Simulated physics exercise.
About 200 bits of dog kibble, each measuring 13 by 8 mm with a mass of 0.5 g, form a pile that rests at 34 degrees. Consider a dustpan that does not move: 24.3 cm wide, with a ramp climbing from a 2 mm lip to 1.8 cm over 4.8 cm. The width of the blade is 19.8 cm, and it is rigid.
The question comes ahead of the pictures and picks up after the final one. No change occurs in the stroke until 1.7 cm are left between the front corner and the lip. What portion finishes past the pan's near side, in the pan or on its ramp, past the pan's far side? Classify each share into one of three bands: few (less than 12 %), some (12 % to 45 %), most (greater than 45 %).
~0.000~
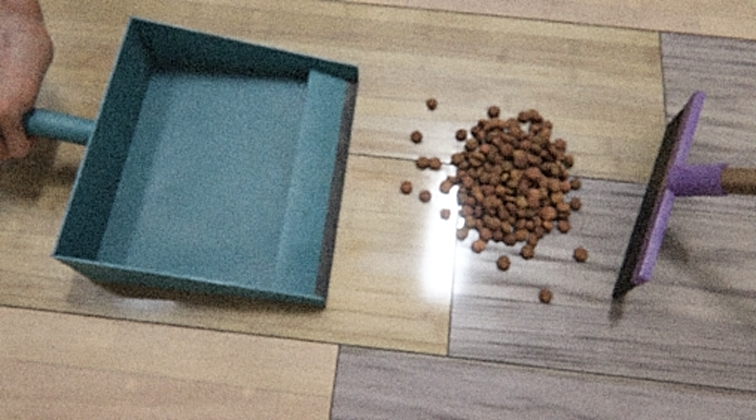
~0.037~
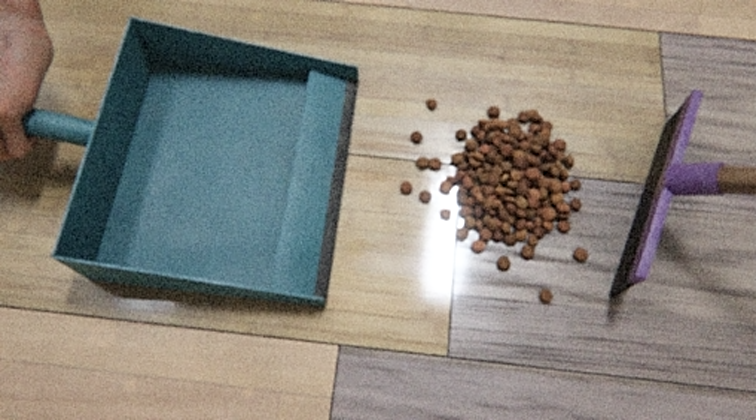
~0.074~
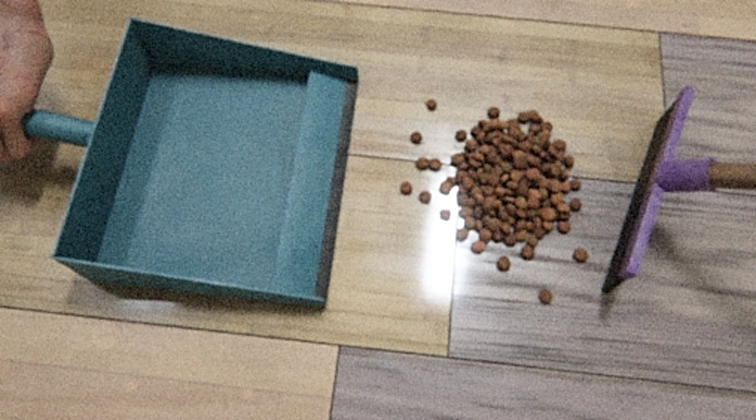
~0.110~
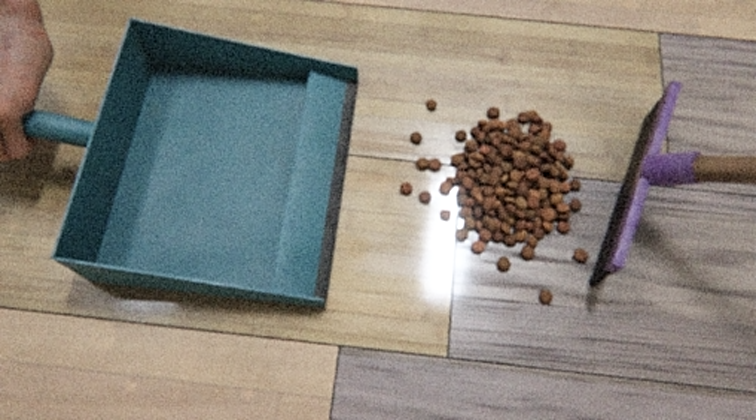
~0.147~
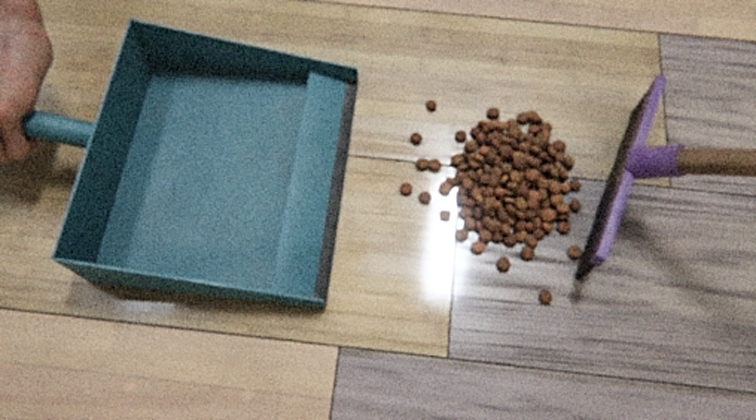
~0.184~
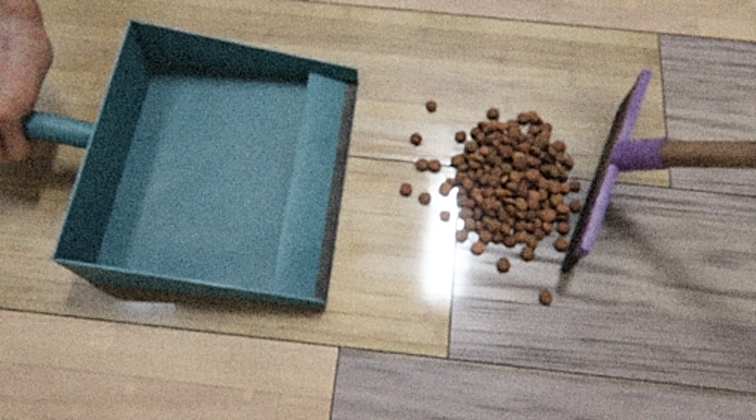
Classification: Near side - few, pan - some, far side - some.
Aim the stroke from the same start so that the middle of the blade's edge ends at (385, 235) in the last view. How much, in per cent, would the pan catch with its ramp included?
Roughly 5 percent.
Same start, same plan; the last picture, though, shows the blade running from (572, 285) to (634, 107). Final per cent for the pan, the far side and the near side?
That ends as pan 5, far 0, and near 0.
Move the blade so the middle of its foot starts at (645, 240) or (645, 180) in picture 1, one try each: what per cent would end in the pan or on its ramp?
The two tries give some 20 % and some 10 %.
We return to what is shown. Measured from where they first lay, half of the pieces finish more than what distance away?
Near 16 cm.
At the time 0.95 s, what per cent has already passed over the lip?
Some 20 per cent by that point.
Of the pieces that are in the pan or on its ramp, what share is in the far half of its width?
Around 100 in a hundred.
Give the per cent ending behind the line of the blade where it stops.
Near 15 percent, give or take.
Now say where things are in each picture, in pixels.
Blade from (640, 278) to (694, 101), moved 0.0 cm, 0 of the pieces shifted so far; middle of the pieces at (512, 182); pan at (214, 171), in the first picture.
Blade from (637, 277) to (692, 101), moved 0.3 cm, 0 of the pieces shifted so far; middle of the pieces at (512, 182), in the second picture.
Blade from (628, 273) to (683, 97), moved 1.1 cm, 0 of the pieces shifted so far; middle of the pieces at (512, 183), in the third picture.
Blade from (614, 266) to (671, 92), moved 2.3 cm, 0 of the pieces shifted so far; middle of the pieces at (512, 183), in the fourth picture.
Blade from (598, 258) to (656, 86), moved 3.7 cm, 1 of the pieces shifted so far; middle of the pieces at (512, 184), in the fifth picture.
Blade from (582, 251) to (642, 80), moved 5.1 cm, 1 of the pieces shifted so far; middle of the pieces at (512, 184); pan at (214, 173). The blade's pace is about 0.38 m/s, heading 24 degrees away from the viewer's side, in the sixth picture.
After 0.46 s, middle of the blade 15 cm from the lip; 0 % over the lip, far side 5 %, near side 0 %.
Then, at 0.64 s, middle of the blade 9 cm from the lip; 0 % over the lip, far side 15 %, near side 0 %.
Then, at 0.95 s, middle of the blade 5 cm from the lip; 20 % over the lip, far side 30 %, near side 0 %.
By 1.5 s all is still; near side 0 %, pan 20 %, far side 30 %, in front of the lip or behind the blade 50 %.
